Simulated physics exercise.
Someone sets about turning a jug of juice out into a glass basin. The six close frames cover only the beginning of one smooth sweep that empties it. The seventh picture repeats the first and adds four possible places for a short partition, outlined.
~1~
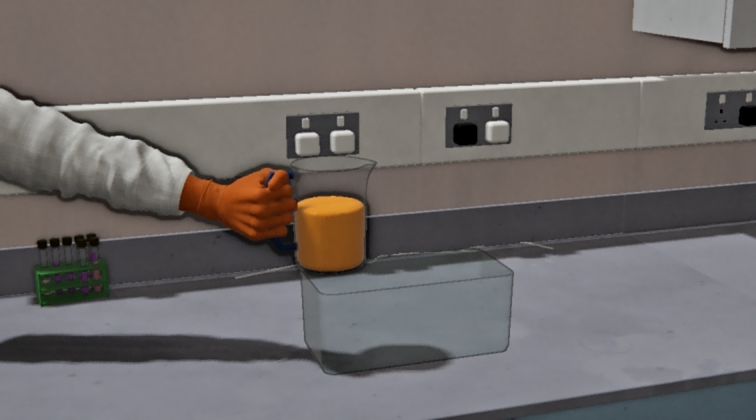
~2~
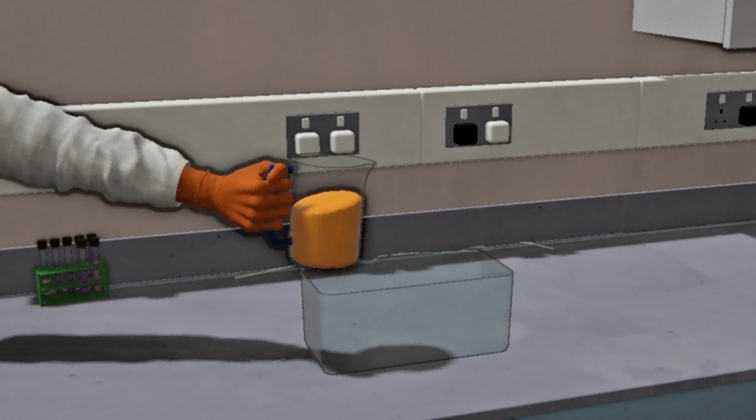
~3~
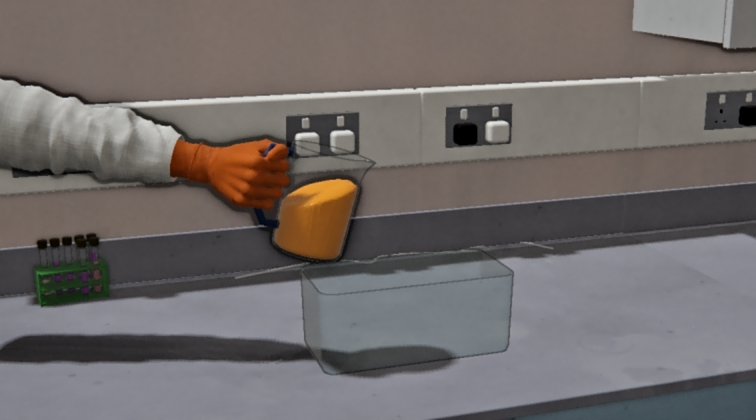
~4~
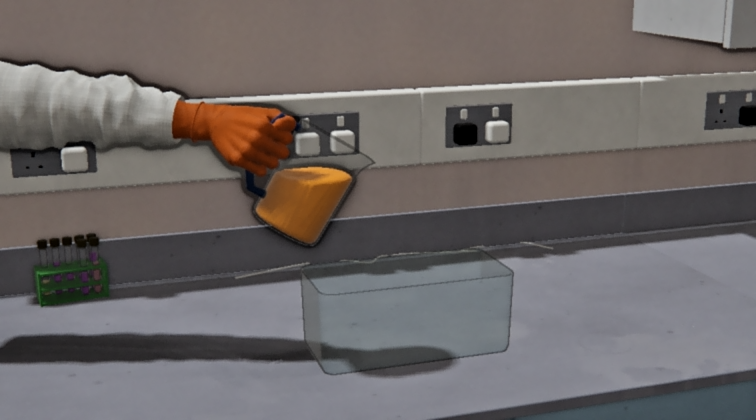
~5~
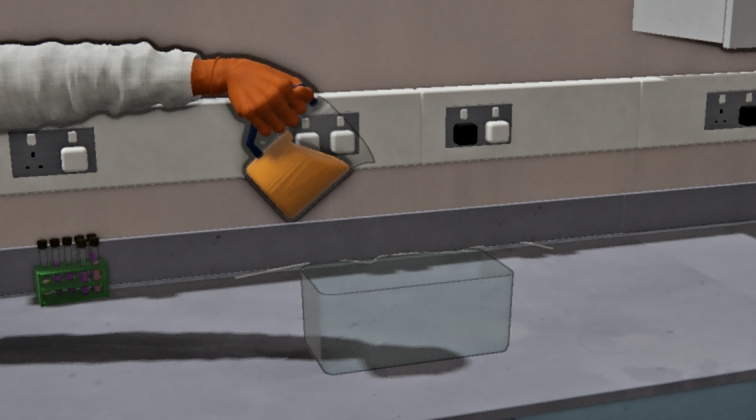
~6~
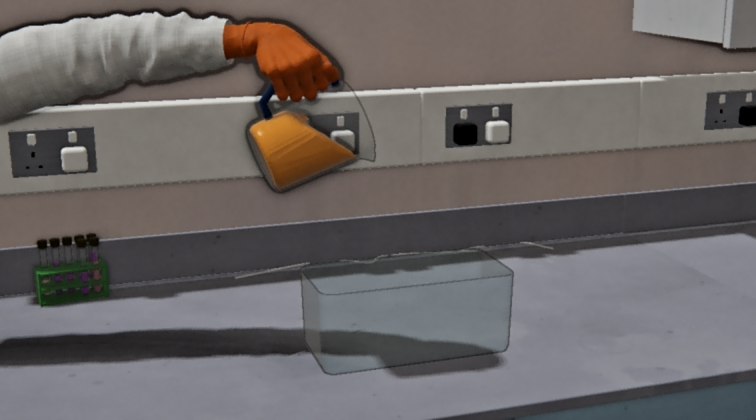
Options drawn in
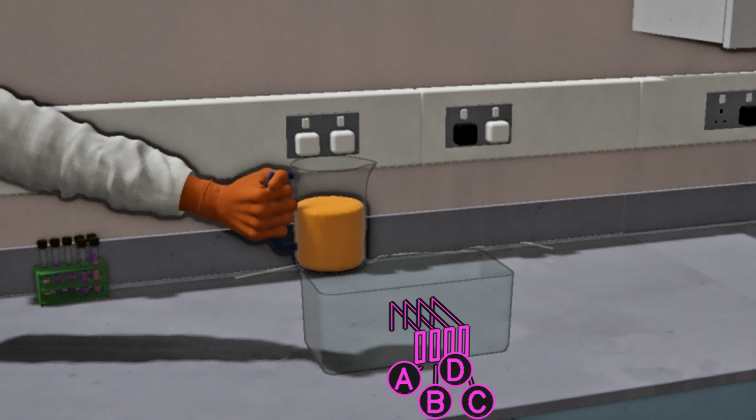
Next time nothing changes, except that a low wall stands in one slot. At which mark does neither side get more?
C works best here.
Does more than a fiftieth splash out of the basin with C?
Yes.
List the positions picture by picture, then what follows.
The first frame shows upright, lip at (375, 162); basin from (321, 374) to (508, 349); nothing has left yet.
The second frame shows tipped about 4°, lip at (375, 162); nothing has left yet.
The third frame shows tipped about 15°, lip at (375, 162); nothing has left yet.
The fourth frame shows tipped about 32°, lip at (374, 162); nothing has left yet.
The fifth frame shows tipped about 51°, lip at (373, 161); nothing has left yet.
The sixth frame shows tipped about 69°, lip at (373, 160); nothing has left yet.
In magenta, A at (421, 367); B at (436, 365); C at (464, 361); D at (450, 363).
For position A, about 20 % ends left of the wall and 70 % right of it; 11 % is lost outside.
For position B, about 27 % ends left of the wall and 61 % right of it; 12 % is lost outside.
For position C, about 46 % ends left of the wall and 44 % right of it; 10 % is lost outside.
For position D, about 34 % ends left of the wall and 56 % right of it; 10 % is lost outside.
